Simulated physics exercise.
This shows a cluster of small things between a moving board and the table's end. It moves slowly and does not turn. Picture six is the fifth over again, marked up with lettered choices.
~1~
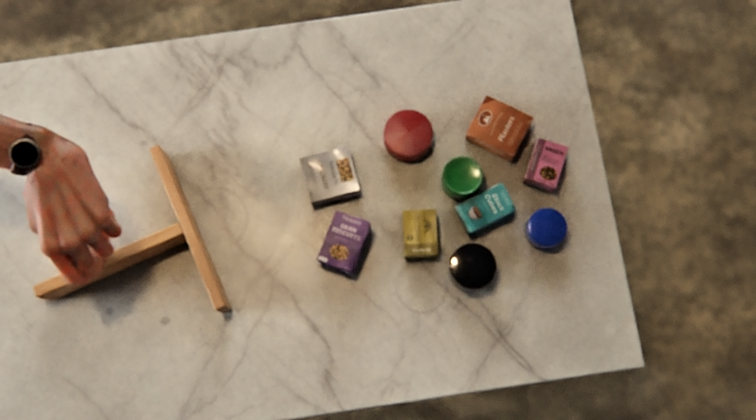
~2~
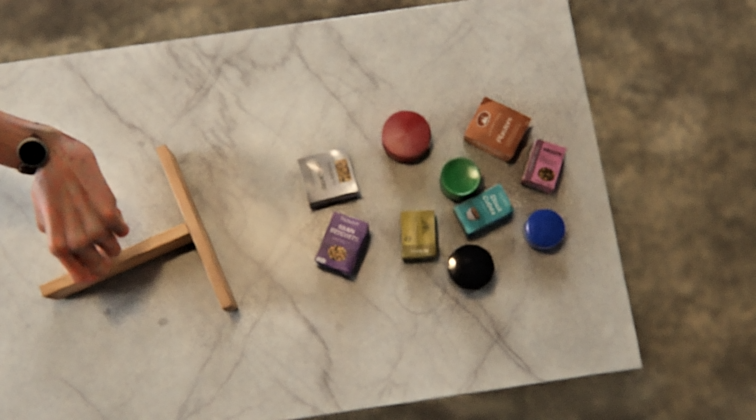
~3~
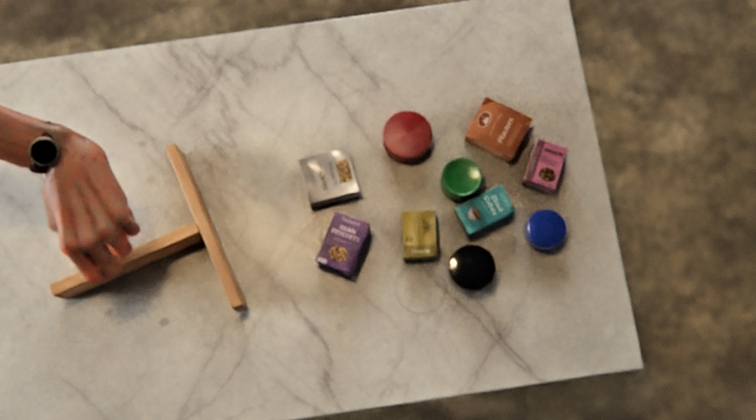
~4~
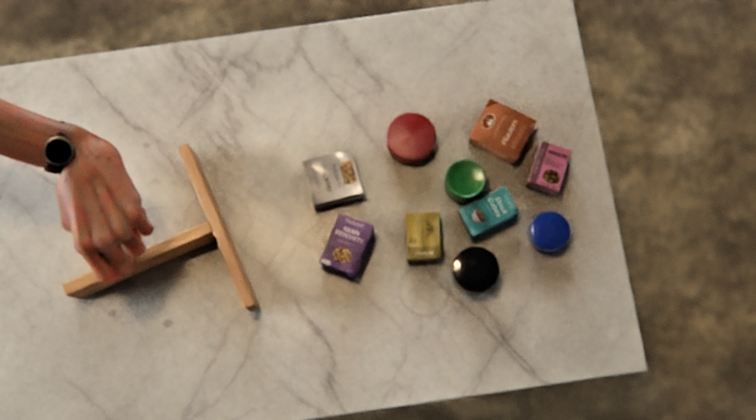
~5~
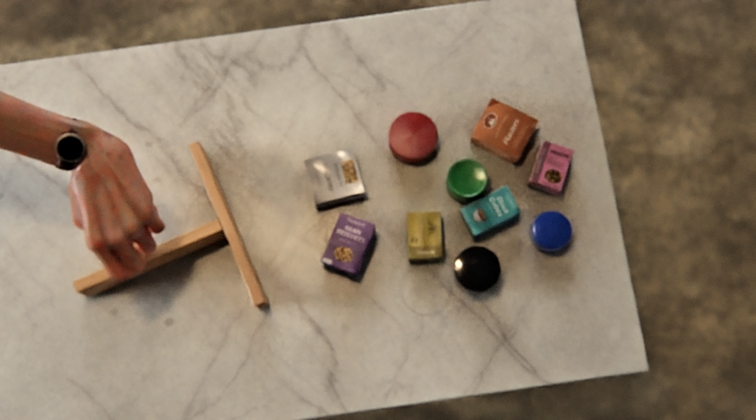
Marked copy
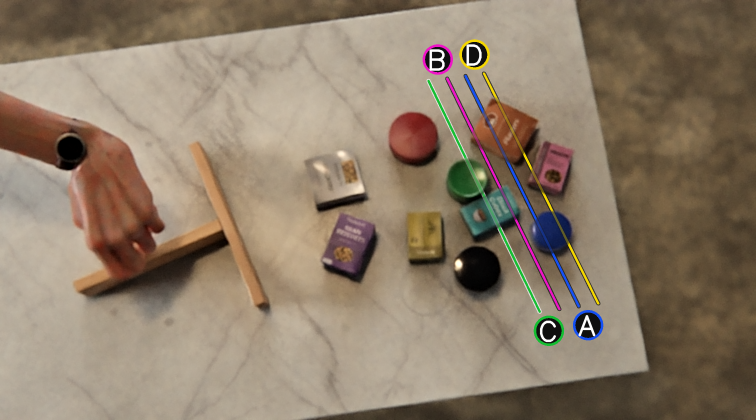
The video shows a hand with a wristwatch slowly pushing a T-shaped wooden board rightward across a marble-patterned table, toward a cluster of colourful small boxes and round containers, which remain in place with a gap still between them.
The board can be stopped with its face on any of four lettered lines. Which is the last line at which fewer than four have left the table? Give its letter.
Line D.
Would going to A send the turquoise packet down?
By then, yes.
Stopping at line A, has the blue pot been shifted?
Yes.
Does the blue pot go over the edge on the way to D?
Yes.
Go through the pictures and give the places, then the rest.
In the first frame, orange box (499, 128); white packet (330, 177); red tin (408, 136).
In the second frame, board (193, 225); pink packet (543, 166).
In the third frame, board (203, 224); yellow packet (419, 235).
In the fourth frame, board (216, 224); turquoise packet (488, 213).
In the fifth frame, board (226, 222); blue pot (550, 232); orange box (504, 131); white packet (335, 179).
On the marked copy, A at (521, 188); B at (502, 190); C at (483, 193); D at (540, 185).
With D. Early on, board (340, 206); white packet (357, 171); purple packet (378, 228).
Further on, board (454, 190); pink packet (582, 150); turquoise packet (567, 199).
At the end, board (542, 178); turquoise packet over the edge; blue pot over the edge; three fallen.
As for the rest, A is within the limit but short; B is within the limit but short; C is within the limit but short.
